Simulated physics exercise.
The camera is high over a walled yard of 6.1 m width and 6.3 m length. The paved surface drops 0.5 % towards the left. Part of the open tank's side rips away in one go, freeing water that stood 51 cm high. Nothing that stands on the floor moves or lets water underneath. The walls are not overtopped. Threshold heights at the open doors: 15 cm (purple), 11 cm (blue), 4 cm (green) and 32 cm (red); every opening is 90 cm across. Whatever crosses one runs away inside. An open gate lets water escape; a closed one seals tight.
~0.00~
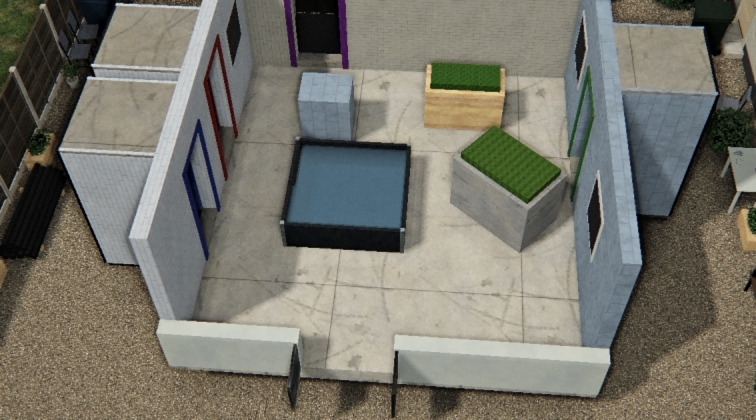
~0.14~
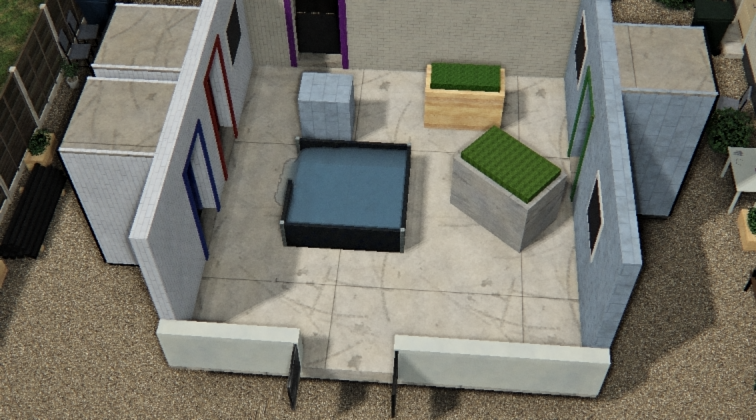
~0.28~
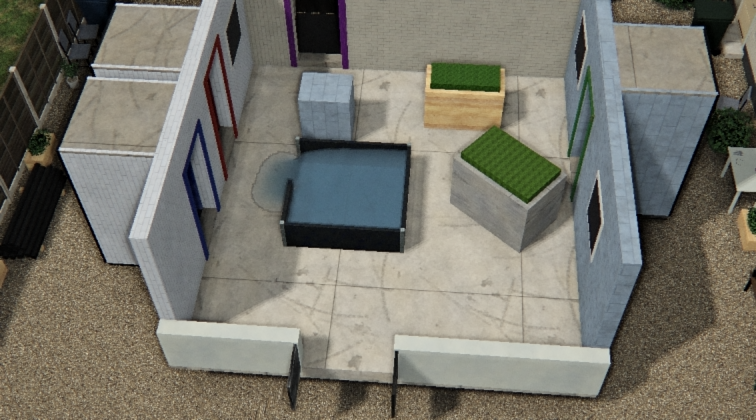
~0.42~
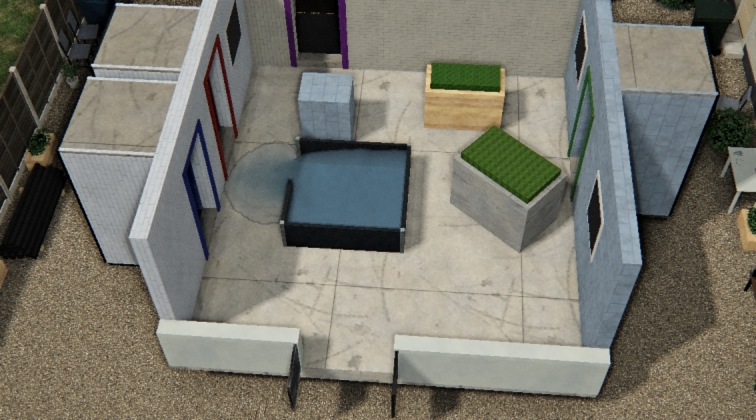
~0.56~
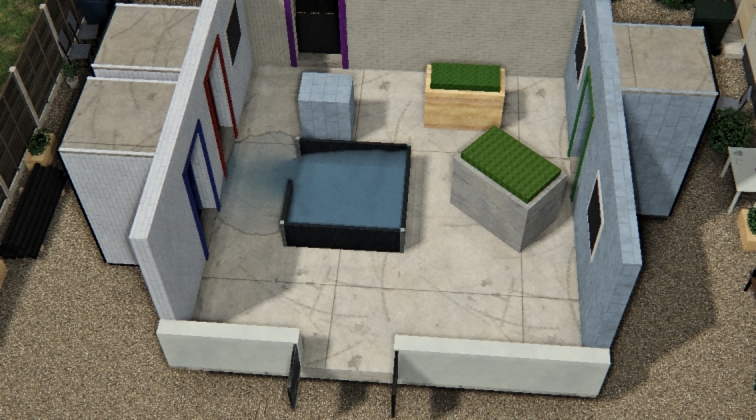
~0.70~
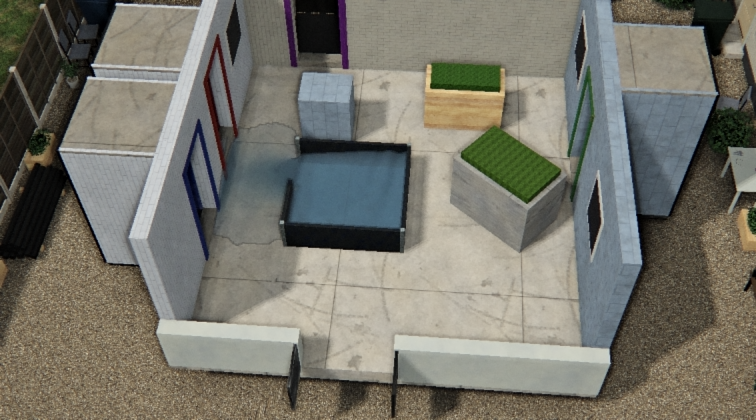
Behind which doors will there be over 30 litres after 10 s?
Within that time: At the purple door it does not reach the limit; at the blue door it keeps below the limit; at the green door it stays under the limit; at the red door it stays under the limit.
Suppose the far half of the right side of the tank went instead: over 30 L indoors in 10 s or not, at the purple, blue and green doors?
Then: Purple below, blue under, green over.
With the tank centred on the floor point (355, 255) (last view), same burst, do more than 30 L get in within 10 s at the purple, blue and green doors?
Then: Purple not over, blue above, green below.
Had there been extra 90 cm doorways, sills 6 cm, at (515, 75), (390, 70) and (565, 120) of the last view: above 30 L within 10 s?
In that order: Below, below, under.
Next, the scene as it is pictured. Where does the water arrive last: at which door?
The green one.
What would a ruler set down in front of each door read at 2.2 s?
In cm: Purple 9, blue 13, green 0, red 29.
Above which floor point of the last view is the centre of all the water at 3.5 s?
Near (307, 183).
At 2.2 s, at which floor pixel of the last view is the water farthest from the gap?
Around (187, 345).
After 1.4 s water covers 10 % of the floor and is deepest (36 cm) near (237, 177); purple door not reached, blue door 12 cm at the sill, 0 L in, green door not reached, red door 32 cm at the sill, 2 L in.
After 2.2 s water covers 25 % of the floor and is deepest (32 cm) near (229, 169); purple door 9 cm at the sill, 0 L in, blue door 13 cm at the sill, 2 L in, green door not reached, red door 29 cm at the sill, 4 L in.
After 3.5 s water covers 40 % of the floor and is deepest (22 cm) near (252, 72); purple door 15 cm at the sill, 1 L in, blue door 10 cm at the sill, 6 L in, green door not reached, red door 19 cm at the sill, 5 L in.
After 6.0 s water covers 70 % of the floor and is deepest (15 cm) near (251, 78); purple door 10 cm at the sill, 2 L in, blue door 7 cm at the sill, 7 L in, green door not reached, red door 13 cm at the sill, 5 L in.
After 10.0 s water covers 95 % of the floor and is deepest (10 cm) near (229, 169); purple door 6 cm at the sill, 3 L in, blue door 4 cm at the sill, 7 L in, green door 4 cm at the sill, 0 L in, red door 9 cm at the sill, 5 L in.
